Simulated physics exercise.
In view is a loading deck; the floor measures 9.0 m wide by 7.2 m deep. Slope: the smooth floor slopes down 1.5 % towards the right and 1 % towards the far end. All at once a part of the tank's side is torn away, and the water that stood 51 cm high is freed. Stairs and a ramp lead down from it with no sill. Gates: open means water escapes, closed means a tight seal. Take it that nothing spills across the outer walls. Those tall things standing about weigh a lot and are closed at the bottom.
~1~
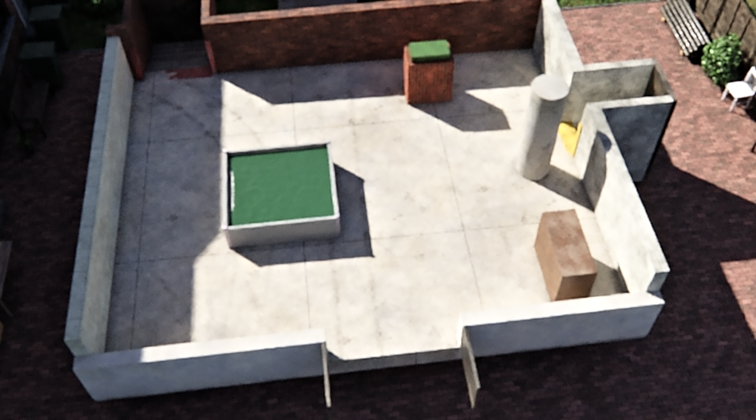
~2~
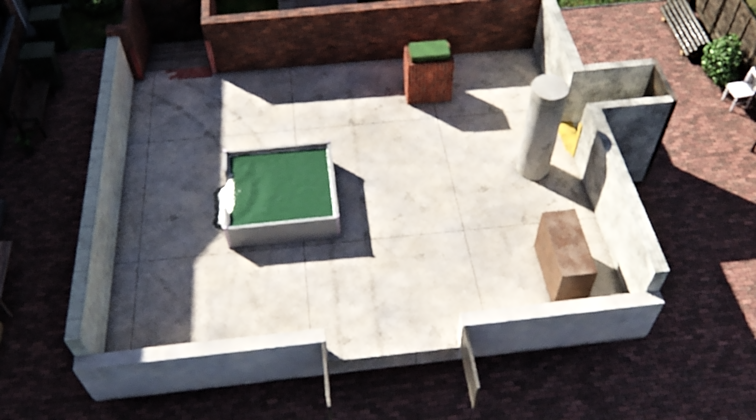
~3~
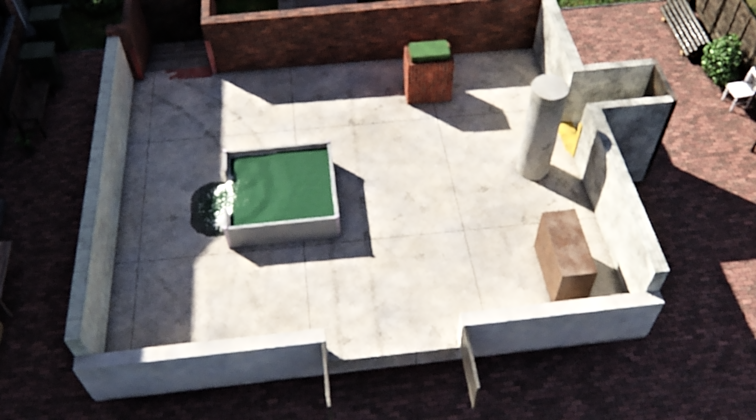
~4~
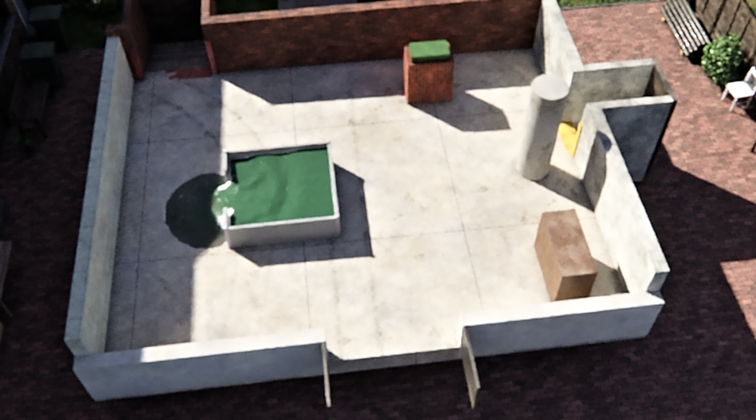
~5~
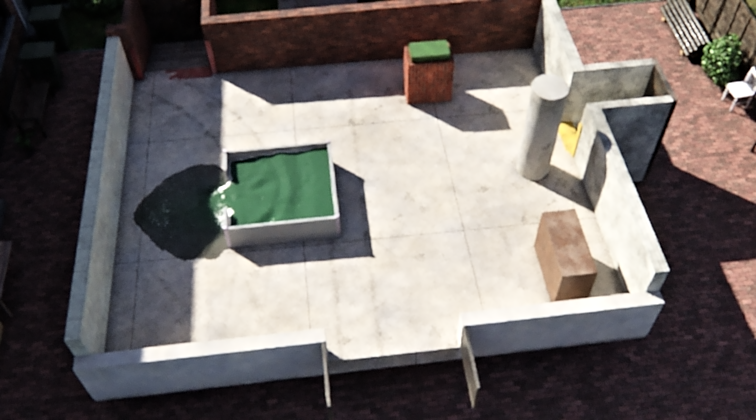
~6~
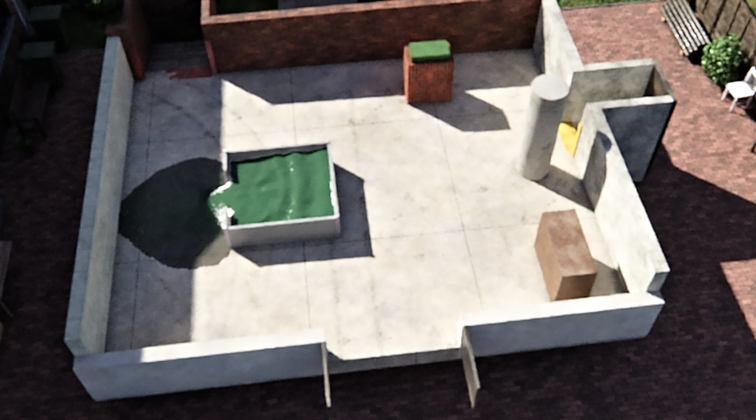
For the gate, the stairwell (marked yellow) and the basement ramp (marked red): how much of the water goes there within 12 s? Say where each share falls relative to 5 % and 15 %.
Gate: It takes not even 5 % of the water; stairwell (marked yellow): It takes less than 5 % of the water; basement ramp (marked red): It takes over 15 % of the water.
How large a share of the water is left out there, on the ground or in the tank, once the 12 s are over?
It comes to near 74 per cent.
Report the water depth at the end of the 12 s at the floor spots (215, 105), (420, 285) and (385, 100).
1, 2 and 2 cm, respectively.
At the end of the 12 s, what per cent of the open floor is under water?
I'd say around 60 % is wet.
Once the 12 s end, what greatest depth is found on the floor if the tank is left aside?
7 cm or so.
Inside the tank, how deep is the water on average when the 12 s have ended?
The mean depth is some 8 cm.
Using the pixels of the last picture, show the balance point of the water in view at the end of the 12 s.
Close to (318, 199) in the last picture.
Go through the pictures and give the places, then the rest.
The tank at (280, 186) is whole and still, 51 cm deep, in the first picture.
Water pours out at (231, 203) and has run 0.5 m, to (225, 189); deepest outside 15 cm, 51 cm at the tank's back, in the second picture.
The front is at (197, 196), 0.8 m from the gap at (231, 204); 0.7 m2 of floor is under water; 51 cm left at the back of the tank, in the third picture.
The front is at (172, 203), 1.2 m from the gap at (231, 203); 1.4 m2 of floor is under water; 51 cm left at the back of the tank, in the fourth picture.
The front is at (139, 211), 1.8 m from the gap at (231, 203); 2.4 m2 of floor is under water; 51 cm left at the back of the tank, in the fifth picture.
The front is at (121, 208), 2.1 m from the gap at (230, 203); 3.3 m2 of floor is under water; 50 cm left at the back of the tank, in the sixth picture.
A moment later water covers 10 % of the floor and is deepest (28 cm) near (225, 208); gone so far, the gate 0 %, the stairwell (marked yellow) 0 %, the basement ramp (marked red) 0 %.
Soon after water covers 15 % of the floor and is deepest (24 cm) near (120, 218); gone so far, the gate 0 %, the stairwell (marked yellow) 0 %, the basement ramp (marked red) 0 %.
Next water covers 20 % of the floor and is deepest (18 cm) near (225, 208); gone so far, the gate 0 %, the stairwell (marked yellow) 0 %, the basement ramp (marked red) 3 %.
Later on water covers 45 % of the floor and is deepest (10 cm) near (225, 208); gone so far, the gate 0 %, the stairwell (marked yellow) 0 %, the basement ramp (marked red) 17 %.
At the end water covers 60 % of the floor and is deepest (7 cm) near (575, 183); gone so far, the gate 1 %, the stairwell (marked yellow) 0 %, the basement ramp (marked red) 26 %.
